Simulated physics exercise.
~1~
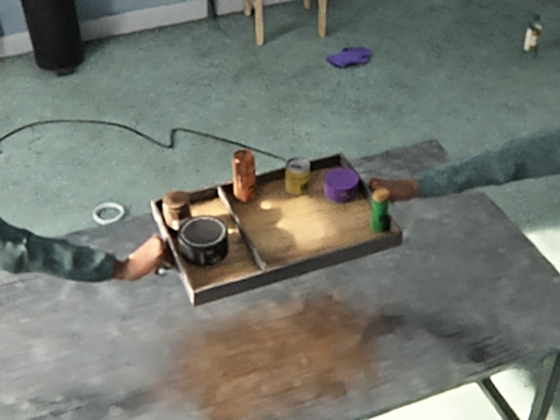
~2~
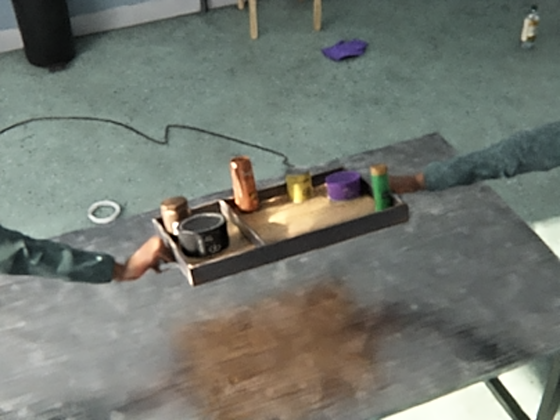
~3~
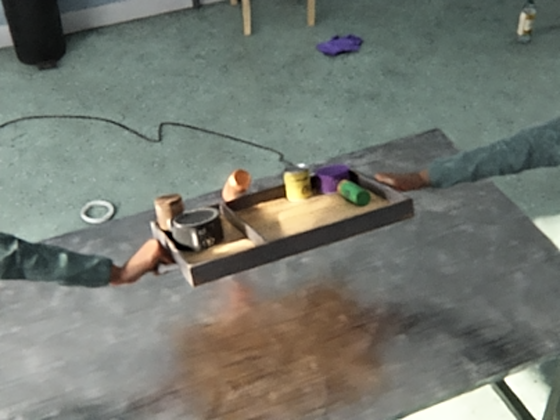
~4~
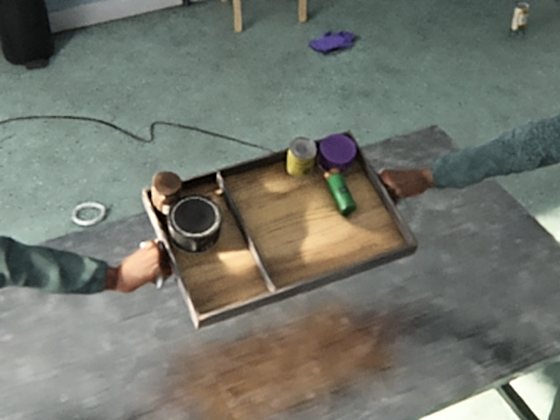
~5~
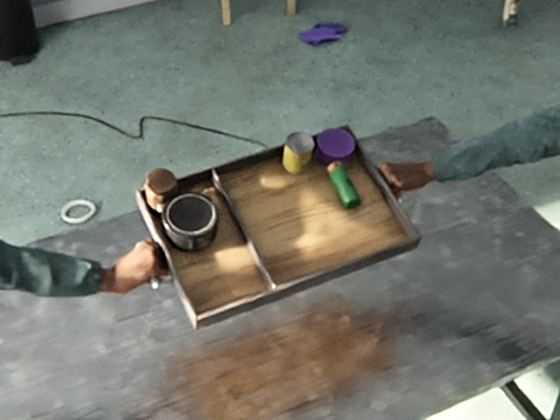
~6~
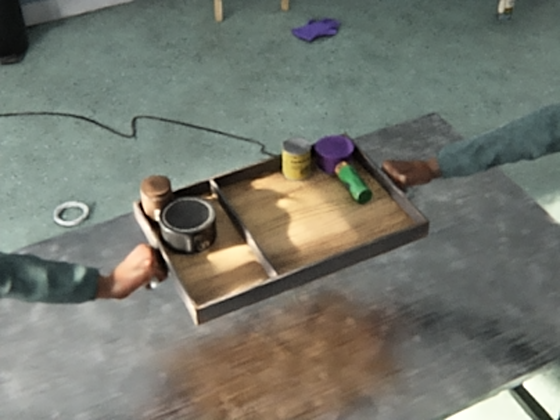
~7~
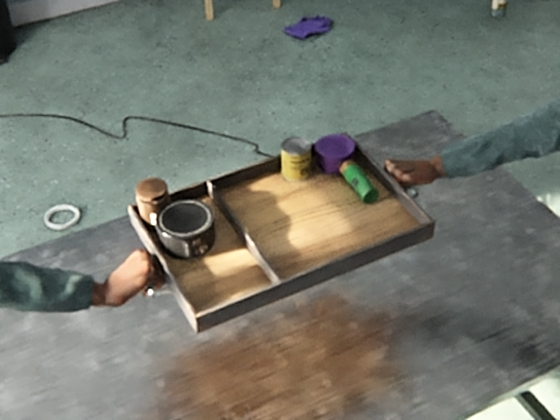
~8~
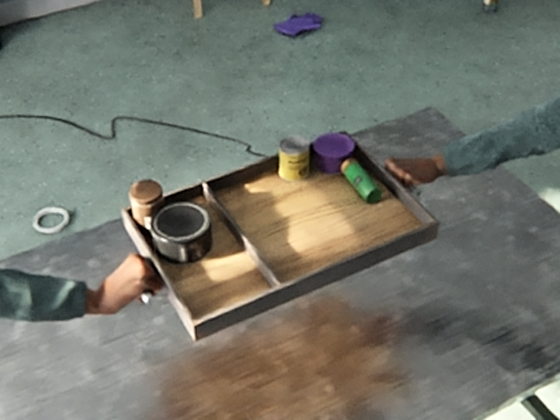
To begin with, two hands hold a wooden serving tray above a dark table, with an orange can, a green shaker, a yellow tin, a purple tub, a brown jar and a black tub on it. The tray tips with its far edge down, and the orange can and green shaker start to lean. The shaker topples onto its side, while the can tips over the far rim and drops out of sight. The tray then swings back, near edge down, before easing toward level. It ends still held, the shaker lying near the upright yellow tin and purple tub, with the jar and black tub at the left.
